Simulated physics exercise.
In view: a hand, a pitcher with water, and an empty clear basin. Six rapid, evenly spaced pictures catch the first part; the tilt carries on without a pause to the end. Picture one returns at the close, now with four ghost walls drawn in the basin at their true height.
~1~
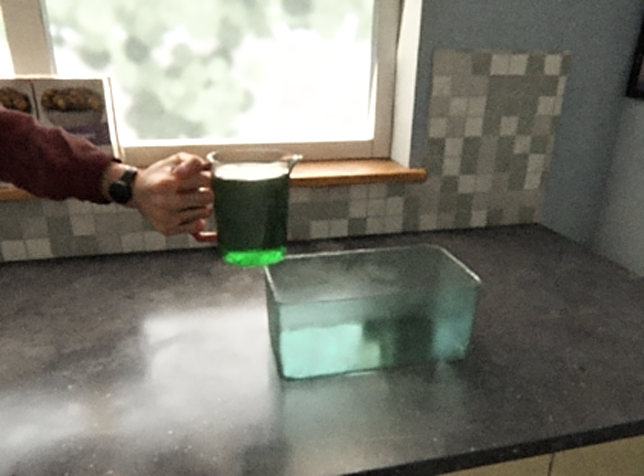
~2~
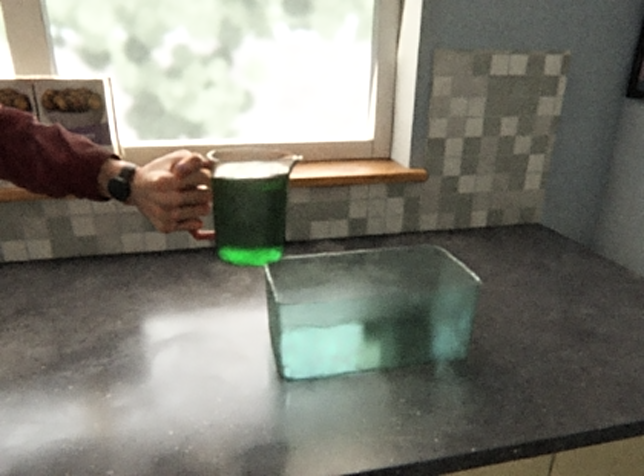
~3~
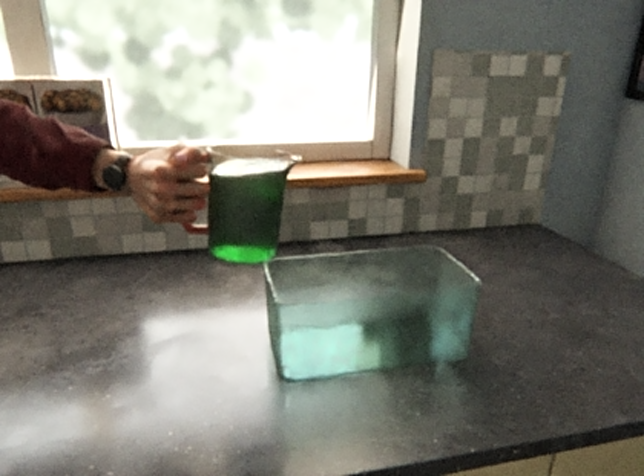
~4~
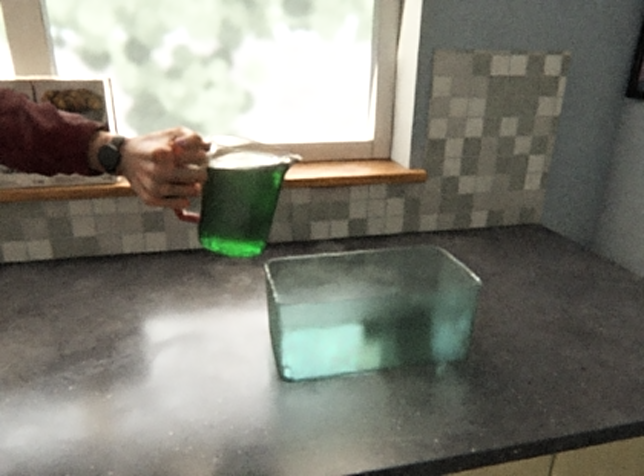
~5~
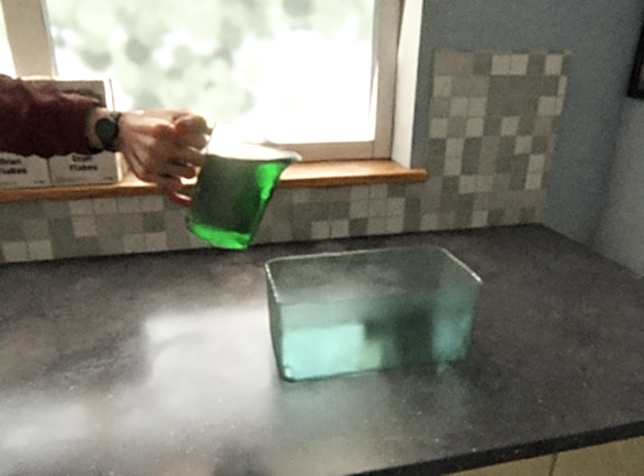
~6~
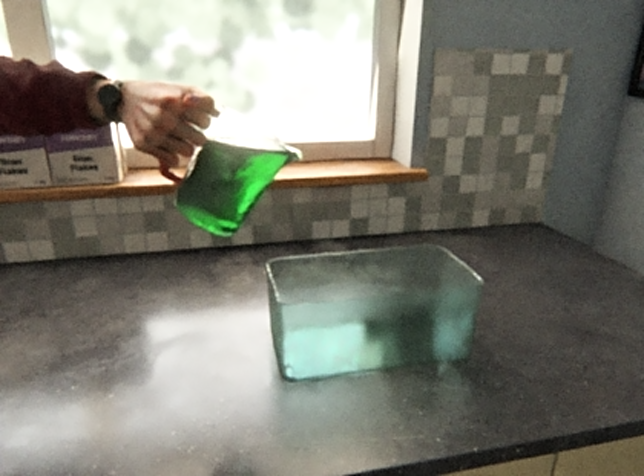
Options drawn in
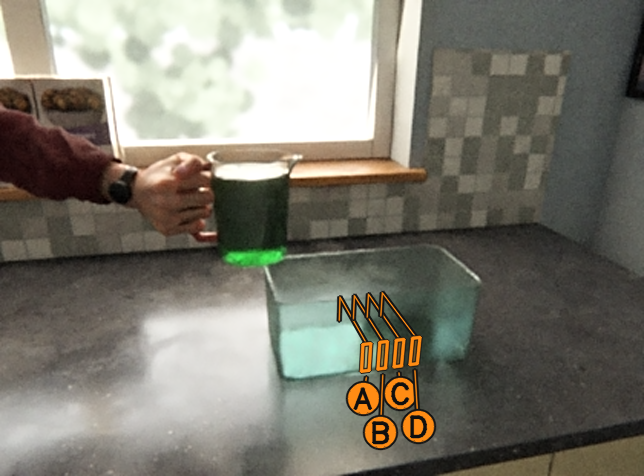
A hand held a clear pitcher of green liquid upright by a clear basin on a dark countertop, then steadily tilted it to the right, with none of the liquid leaving the pitcher.
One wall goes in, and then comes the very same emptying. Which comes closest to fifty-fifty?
I would pick position C.
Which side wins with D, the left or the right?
More ends on the left.
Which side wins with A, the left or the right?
More ends on the right.
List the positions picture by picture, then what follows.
Upright, lip at (300, 157); basin from (279, 379) to (466, 353); nothing has left yet, in the first picture.
Upright, lip at (300, 157); nothing has left yet, in the second picture.
Tipped about 6°, lip at (299, 158); nothing has left yet, in the third picture.
Tipped about 13°, lip at (299, 157); nothing has left yet, in the fourth picture.
Tipped about 22°, lip at (299, 157); nothing has left yet, in the fifth picture.
Tipped about 33°, lip at (300, 157); nothing has left yet, in the sixth picture.
On the marked copy, A at (366, 377); B at (382, 374); C at (398, 372); D at (414, 370).
If A is chosen, about 10 % ends left of the wall and 88 % right of it.
If B is chosen, about 22 % ends left of the wall and 75 % right of it; 3 % is lost outside.
If C is chosen, about 48 % ends left of the wall and 49 % right of it; 3 % is lost outside.
If D is chosen, about 82 % ends left of the wall and 12 % right of it; 5 % is lost outside.
